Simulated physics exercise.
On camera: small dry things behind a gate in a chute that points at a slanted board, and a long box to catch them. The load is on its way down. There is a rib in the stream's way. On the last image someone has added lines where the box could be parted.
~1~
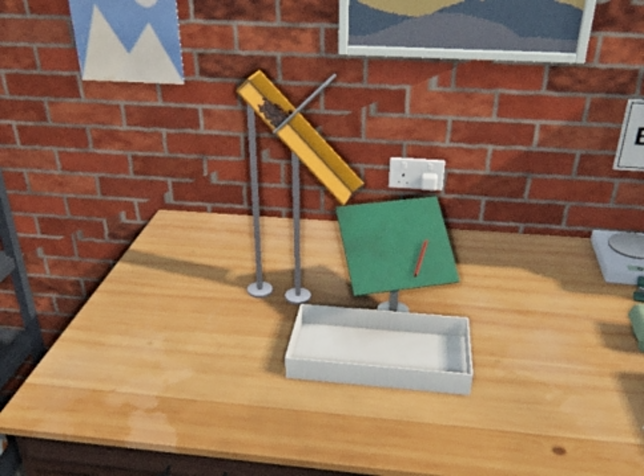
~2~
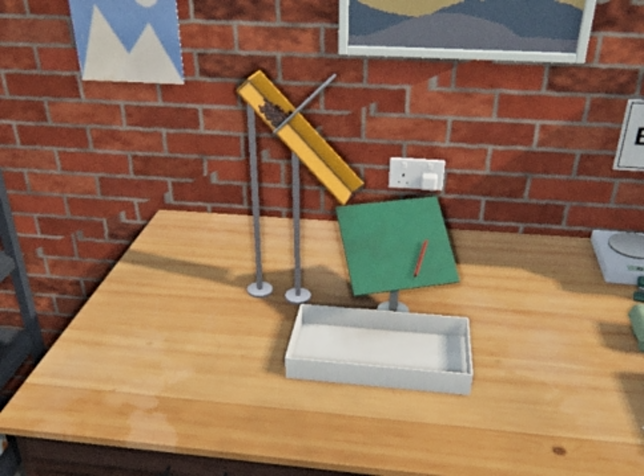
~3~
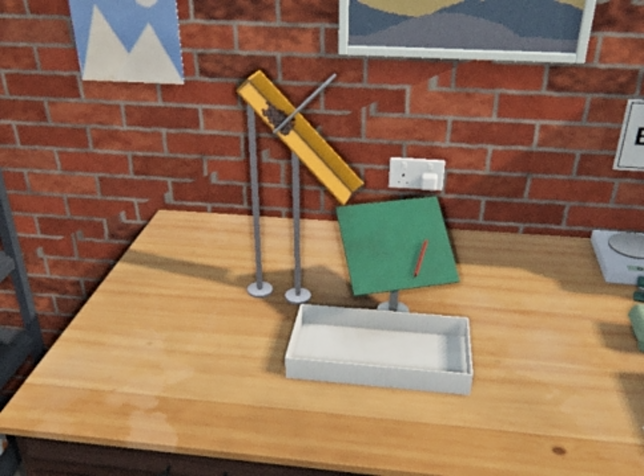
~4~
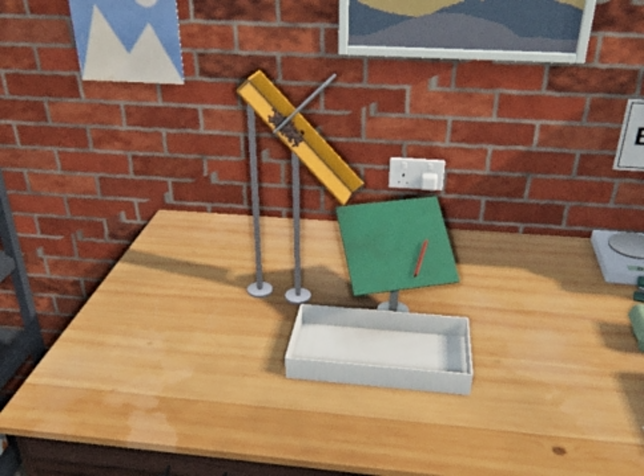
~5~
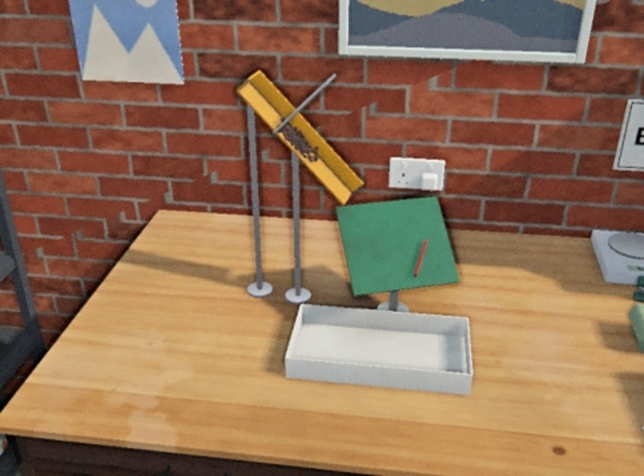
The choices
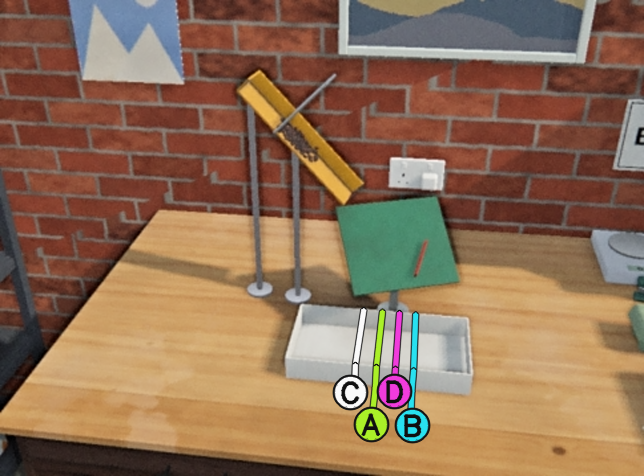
Small dark brown pieces, like chocolate drops, slide in a loose cluster down a steep yellow chute toward the lower right, passing a thin grey rod and spreading slightly along the channel. Below the chute, held on grey stands, are a tilted green board with a reddish-brown rib and an empty white box. The still camera looks slightly down on a wooden table against a red brick wall.
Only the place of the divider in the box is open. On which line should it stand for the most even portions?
The answer is line B.
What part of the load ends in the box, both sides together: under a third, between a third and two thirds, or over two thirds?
About that: Over two thirds.
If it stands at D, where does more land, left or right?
Right.
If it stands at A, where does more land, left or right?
The right side.
On the marked copy, line A crosses the front rim at (376, 366); line B crosses the front rim at (413, 369); line C crosses the front rim at (355, 364); line D crosses the front rim at (395, 368).
If A is chosen, of what is caught, none at all on the left of the divider, the whole lot on the right.
If B is chosen, of what is caught, close to two thirds on the left of the divider, close to a third on the right.
If C is chosen, of what is caught, none at all on the left of the divider, the whole lot on the right.
If D is chosen, of what is caught, a small share on the left of the divider, all but a few on the right.
